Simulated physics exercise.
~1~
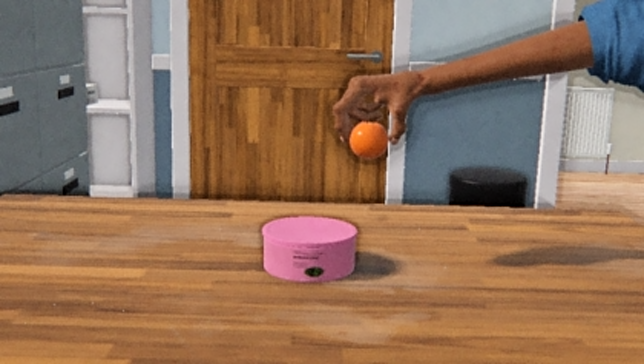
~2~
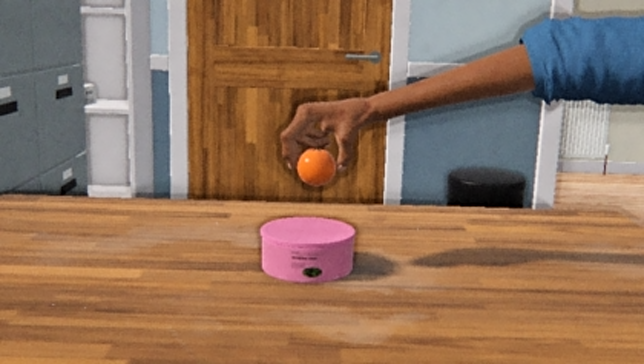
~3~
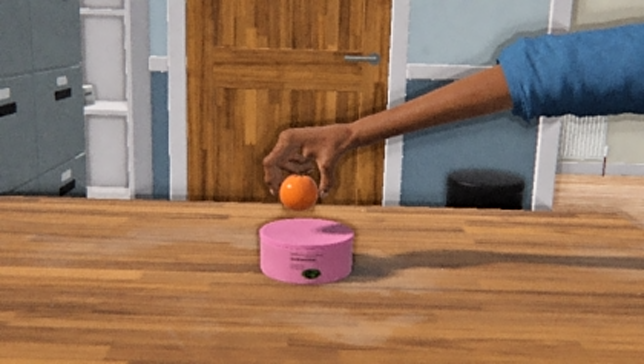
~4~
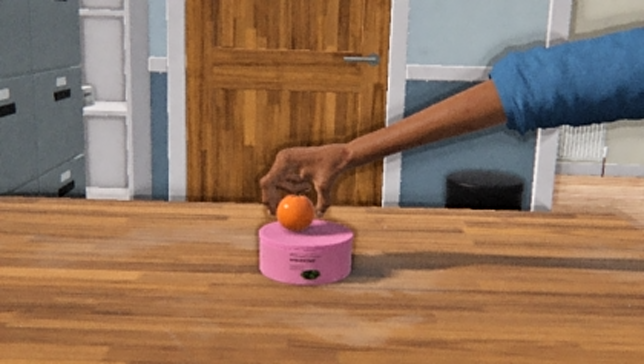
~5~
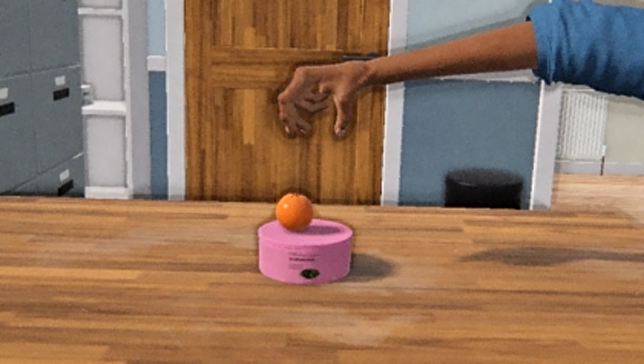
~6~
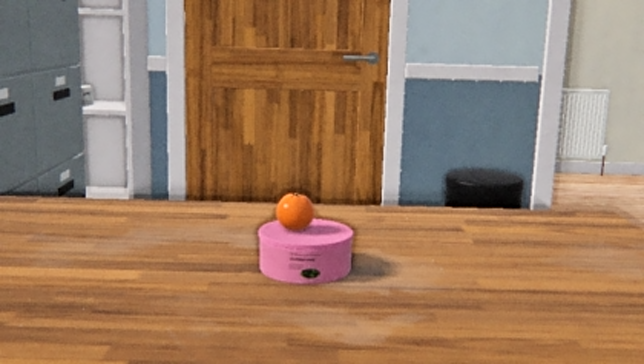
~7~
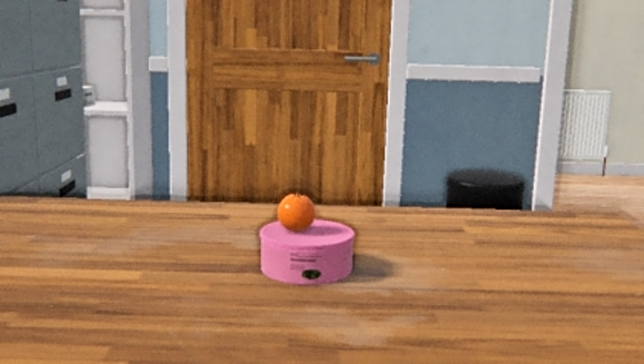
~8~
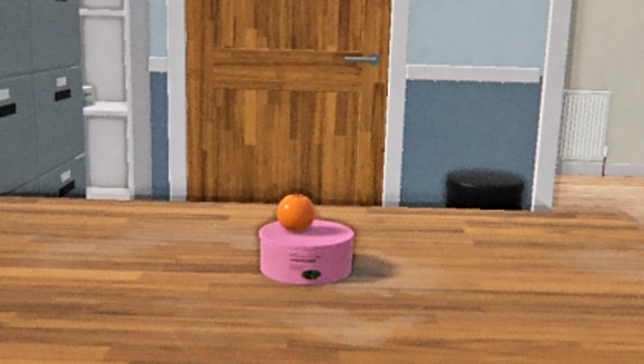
A hand lowers an orange tomato onto a pink tub and withdraws, leaving it balanced.
